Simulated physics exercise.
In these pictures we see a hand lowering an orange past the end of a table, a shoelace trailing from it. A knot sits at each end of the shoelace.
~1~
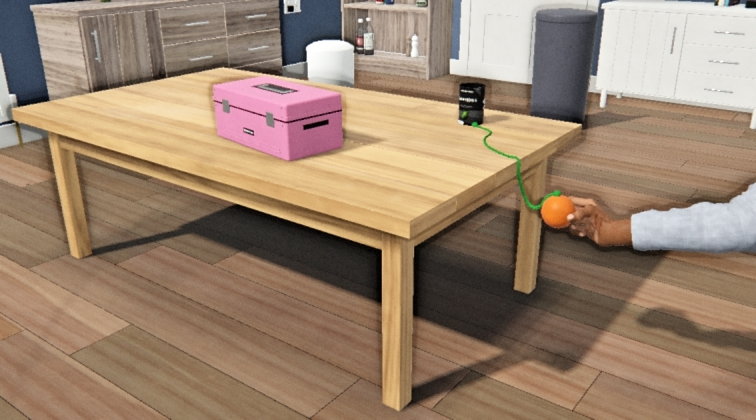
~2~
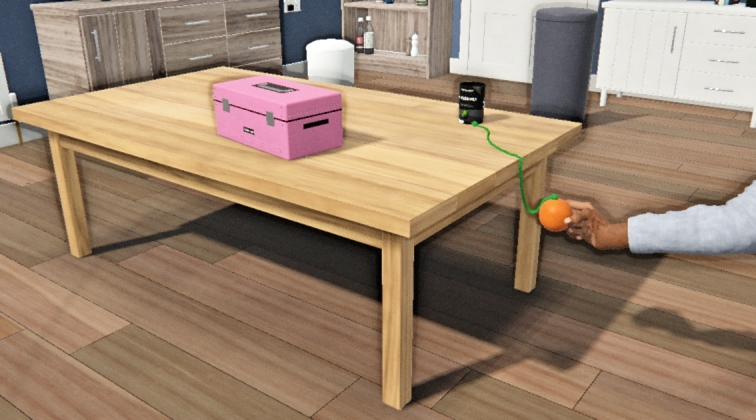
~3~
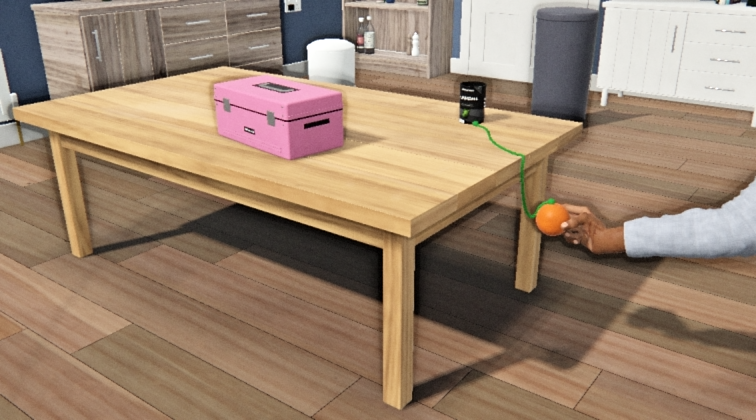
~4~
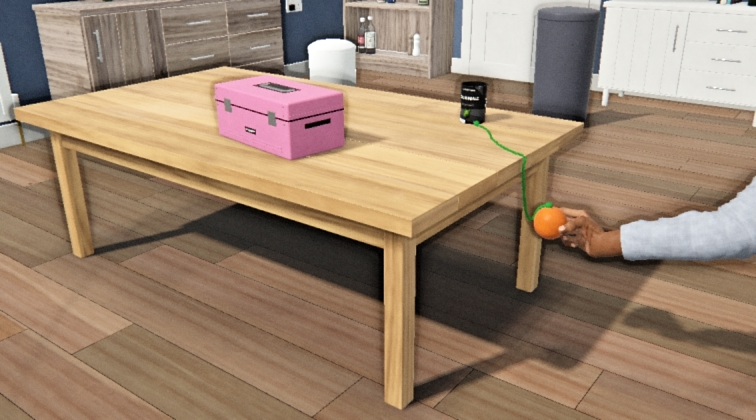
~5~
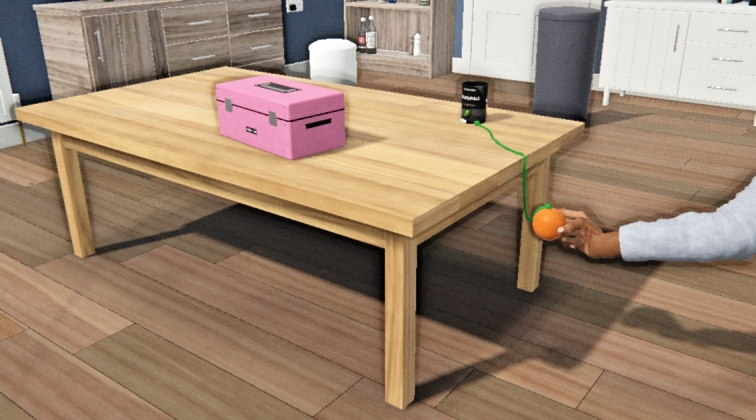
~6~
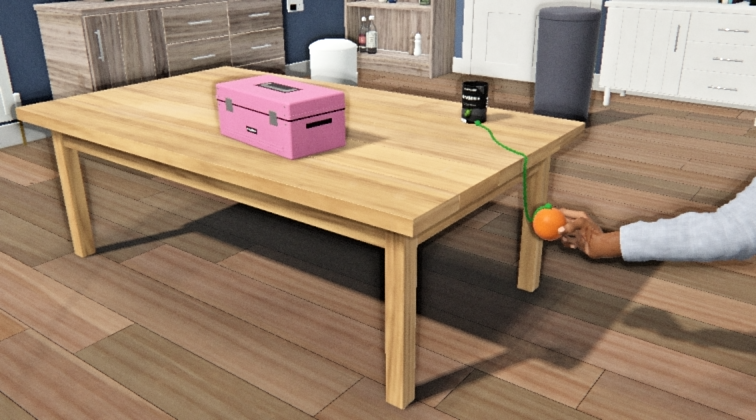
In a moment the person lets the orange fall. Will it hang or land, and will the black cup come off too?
Well, the orange falls all the way; as for the black cup, it tumbles off after it.
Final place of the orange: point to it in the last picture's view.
I'd mark it close to (535, 343).
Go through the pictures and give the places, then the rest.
The first frame shows orange (559, 211); pink toolbox (275, 89); black cup (473, 85).
The second frame shows orange (556, 215).
The third frame shows orange (553, 219).
The fourth frame shows orange (550, 223); shoelace through (491, 137) (516, 153).
The fifth frame shows orange (550, 224); shoelace through (492, 137) (517, 153).
The sixth frame shows orange (550, 224); pink toolbox (278, 87); black cup (476, 83); shoelace tied to the cup, with little slack.
Then, 0.30 s on from there, orange on the floor near (538, 330); toolbox in place; cup tugged along near (495, 113).
Then, 0.56 s on from there, orange on the floor near (534, 343); toolbox in place; cup down on the floor.
In the end, orange on the floor near (535, 343); toolbox in place; cup down on the floor. The orange reaches the floor and the black cup gets pulled over the edge.
